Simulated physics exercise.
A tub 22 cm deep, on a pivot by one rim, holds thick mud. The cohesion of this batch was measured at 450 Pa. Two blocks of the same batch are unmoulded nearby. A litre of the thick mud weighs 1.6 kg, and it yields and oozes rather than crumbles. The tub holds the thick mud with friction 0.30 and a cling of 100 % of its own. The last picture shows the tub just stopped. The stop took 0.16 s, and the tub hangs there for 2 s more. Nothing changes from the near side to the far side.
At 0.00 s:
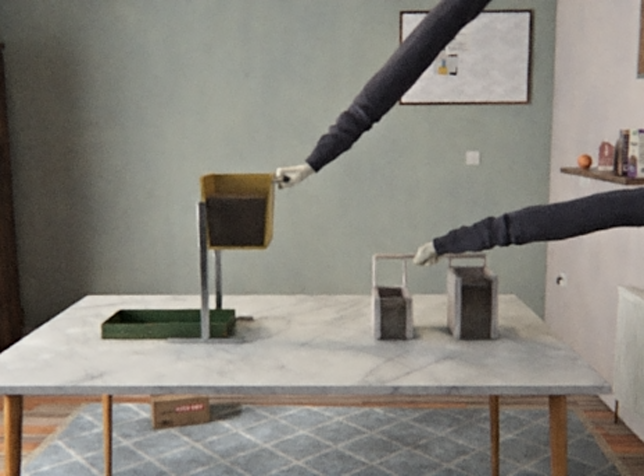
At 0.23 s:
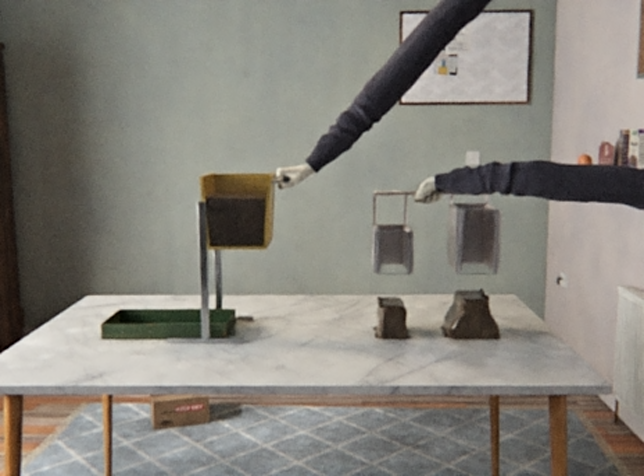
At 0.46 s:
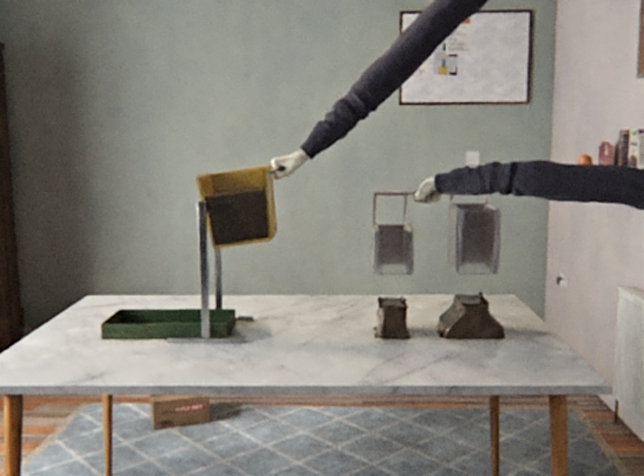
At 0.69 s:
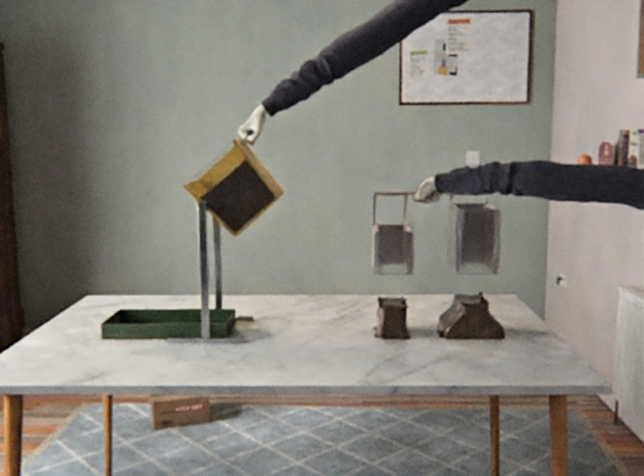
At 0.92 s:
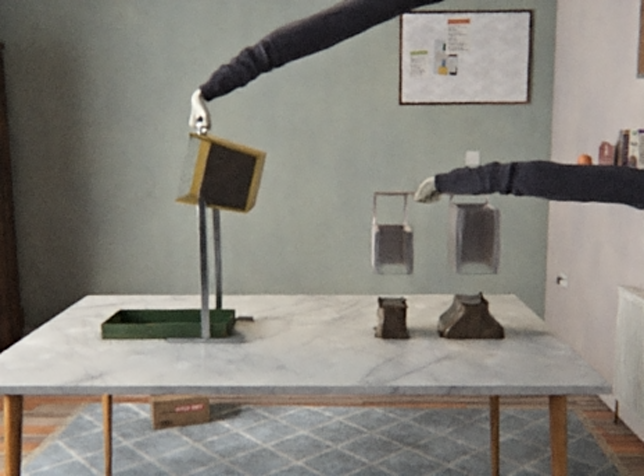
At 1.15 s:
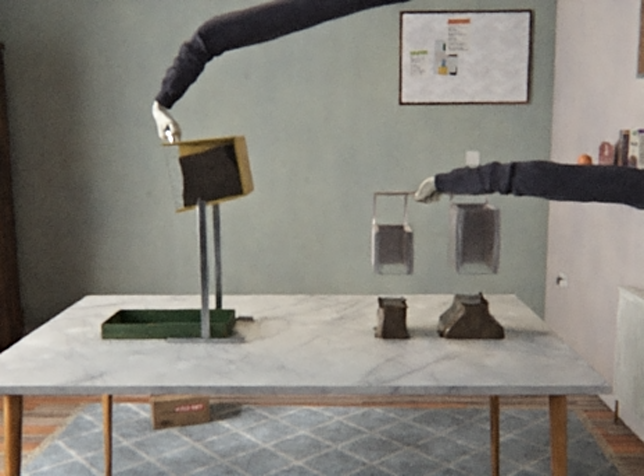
In this clip, one hand lifts two clear moulds off two dark blocks on a marble table, and the blocks slump; then another hand swings a yellow tub of dark material over to the left on its stand.
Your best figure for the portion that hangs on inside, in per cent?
Close to 41 per cent.
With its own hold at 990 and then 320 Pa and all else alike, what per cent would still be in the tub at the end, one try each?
In that order: 100 %, 35 %.
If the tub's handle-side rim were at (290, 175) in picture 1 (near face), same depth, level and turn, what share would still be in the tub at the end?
It would be near 30 %.
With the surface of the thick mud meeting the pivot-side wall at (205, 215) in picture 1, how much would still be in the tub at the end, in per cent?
Then about 65 %.
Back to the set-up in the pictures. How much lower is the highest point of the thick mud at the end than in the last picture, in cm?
Some 11 cm.
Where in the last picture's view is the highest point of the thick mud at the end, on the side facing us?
At about (226, 181).
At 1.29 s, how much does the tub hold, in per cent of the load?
Near 80 %.
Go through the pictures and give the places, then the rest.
In the first frame, handle-side rim at (267, 177), tilt 0 degrees; highest point of the thick mud at (211, 198); test blocks 11 cm, 17 cm high (left to right).
In the second frame, handle-side rim at (267, 177), tilt 0 degrees; highest point of the thick mud at (211, 198); test blocks 10 cm, 13 cm high (left to right).
In the third frame, handle-side rim at (263, 169), tilt 8 degrees; highest point of the thick mud at (260, 190); test blocks 10 cm, 11 cm high (left to right).
In the fourth frame, handle-side rim at (233, 142), tilt 41 degrees; highest point of the thick mud at (243, 161); test blocks 10 cm, 11 cm high (left to right).
In the fifth frame, handle-side rim at (190, 136), tilt 76 degrees; highest point of the thick mud at (214, 145); test blocks 10 cm, 11 cm high (left to right).
In the sixth frame, handle-side rim at (164, 146), tilt 99 degrees; highest point of the thick mud at (223, 146); test blocks 10 cm, 11 cm high (left to right).
By 1.29 s, the tub is at 99 degrees and holds 82 %.
By 1.46 s, the tub is at 99 degrees and holds 51 %.
By 1.63 s, the tub is at 99 degrees and holds 41 %.
By 1.80 s, the tub is at 99 degrees and holds 41 %.
By 3.15 s, at the end, the tub is at 99 degrees and holds 41 %.
